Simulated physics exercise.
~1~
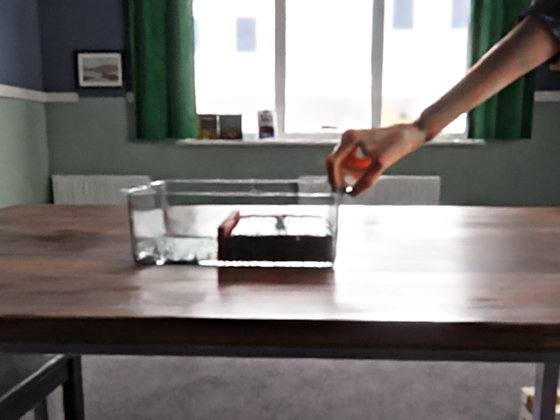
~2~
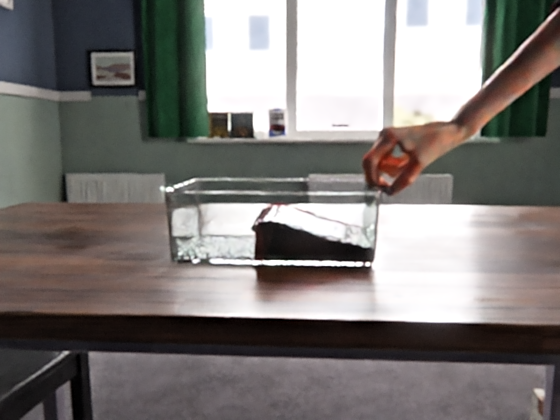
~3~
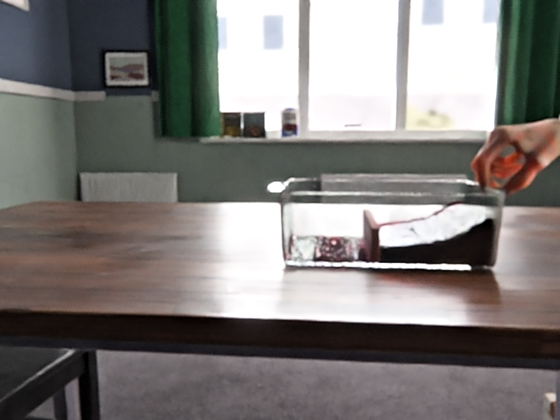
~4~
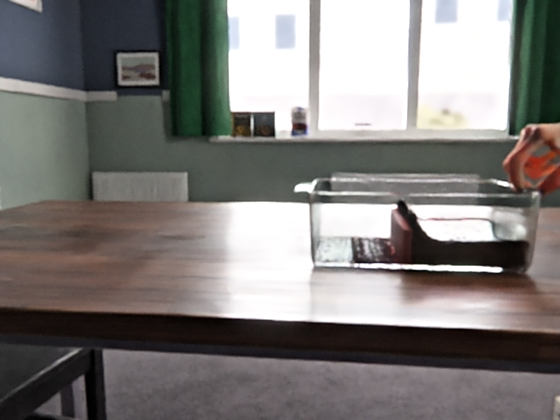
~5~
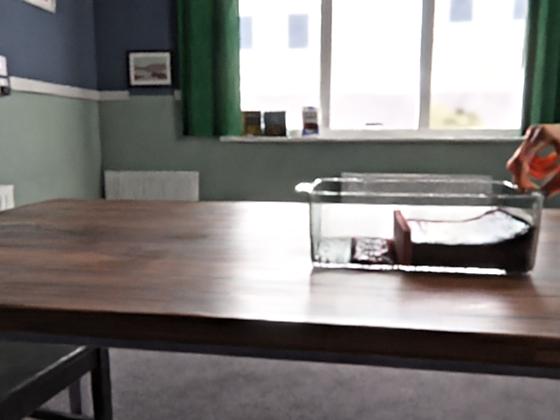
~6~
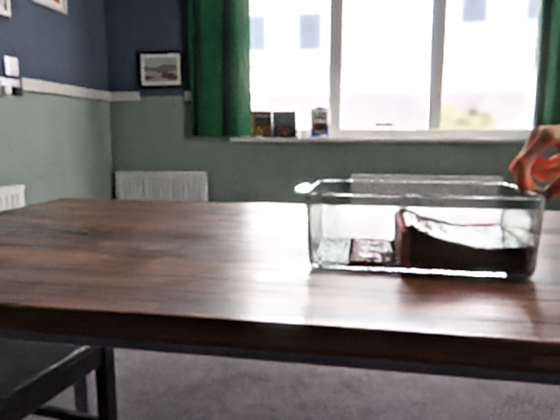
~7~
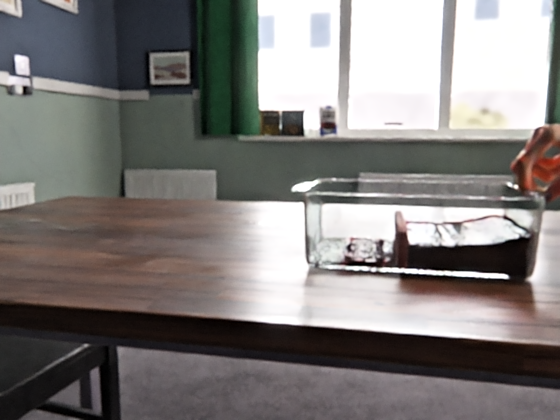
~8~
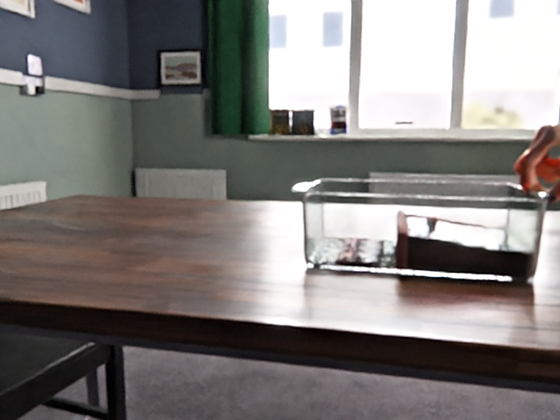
The clip opens on a clear food box on a wooden table before a bright window with green curtains, with dark red wine to the right of an upright divider. A hand grips the box's right end and pulls it to the right across the table. As it slides, the wine tilts and surges, and a little of it ends up on the left side. The box then stops near the table's right side, the wine still rocking while the view drifts slightly. Finally the wine settles nearly level, most of it still right of the divider, with none spilled on the table.
